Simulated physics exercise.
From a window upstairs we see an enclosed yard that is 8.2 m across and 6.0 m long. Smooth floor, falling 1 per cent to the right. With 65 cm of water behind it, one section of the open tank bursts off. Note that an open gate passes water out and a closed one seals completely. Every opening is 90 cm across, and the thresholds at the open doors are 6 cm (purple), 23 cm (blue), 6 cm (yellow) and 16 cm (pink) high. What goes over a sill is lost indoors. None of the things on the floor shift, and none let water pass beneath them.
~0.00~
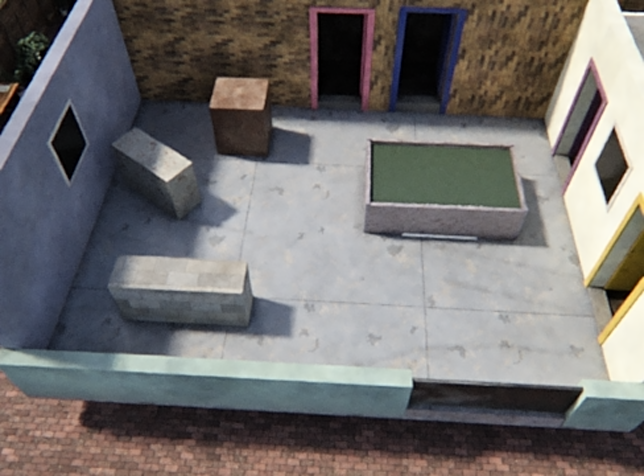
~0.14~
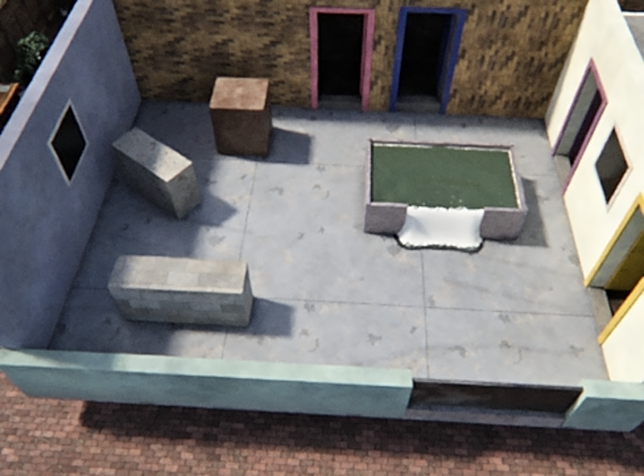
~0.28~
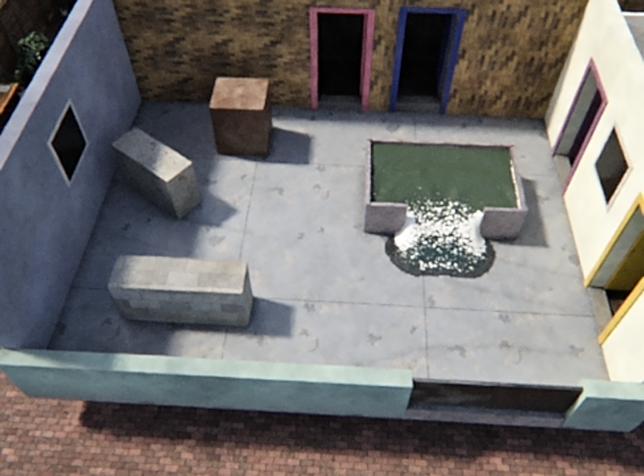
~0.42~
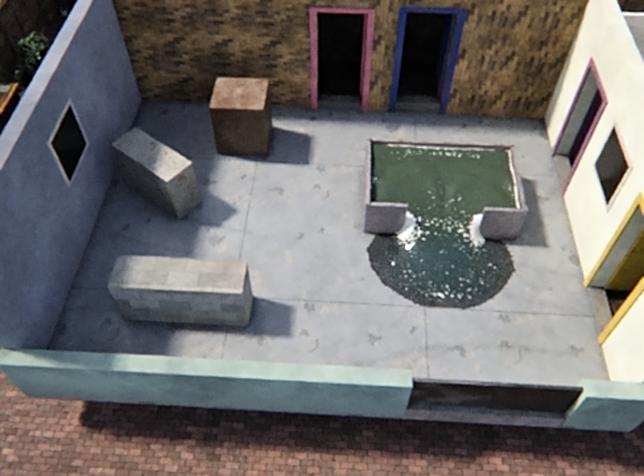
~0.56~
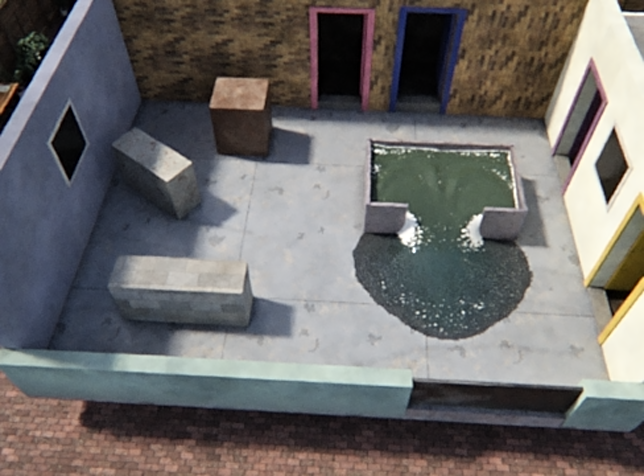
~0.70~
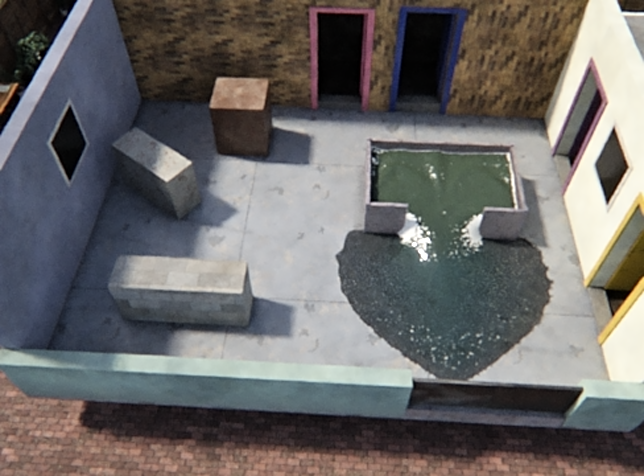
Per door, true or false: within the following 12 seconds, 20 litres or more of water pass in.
Purple door: False. Blue door: False. Yellow door: True. Pink door: False.
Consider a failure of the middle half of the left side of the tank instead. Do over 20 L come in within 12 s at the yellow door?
Note: Yellow door, short of the mark.
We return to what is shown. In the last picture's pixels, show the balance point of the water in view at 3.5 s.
(426, 285).
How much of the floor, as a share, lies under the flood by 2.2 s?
I'd guess around 25 %.
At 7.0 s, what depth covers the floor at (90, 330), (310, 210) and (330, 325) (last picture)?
Around 10 cm, 2 cm and 5 cm.
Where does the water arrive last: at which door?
Pink.
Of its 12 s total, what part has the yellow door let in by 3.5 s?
Roughly 20%.
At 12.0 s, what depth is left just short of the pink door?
The depth there is around 7.5 cm.
After 1.4 s water covers 25 % of the floor and is deepest (32 cm) near (443, 244); purple door not reached, blue door not reached, yellow door 3 cm at the sill, 0 L in, pink door not reached.
After 2.2 s water covers 25 % of the floor and is deepest (42 cm) near (611, 405); purple door not reached, blue door not reached, yellow door 8 cm at the sill, 1 L in, pink door not reached.
After 3.5 s water covers 40 % of the floor and is deepest (24 cm) near (494, 398); purple door not reached, blue door not reached, yellow door 11 cm at the sill, 19 L in, pink door not reached.
After 7.0 s water covers 75 % of the floor and is deepest (16 cm) near (532, 121); purple door 6 cm at the sill, 0 L in, blue door 4 cm at the sill, 0 L in, yellow door 11 cm at the sill, 73 L in, pink door not reached.
After 12.0 s water covers 95 % of the floor and is deepest (9 cm) near (547, 146); purple door 7 cm at the sill, 3 L in, blue door 4 cm at the sill, 0 L in, yellow door 7 cm at the sill, 104 L in, pink door 7 cm at the sill, 0 L in.
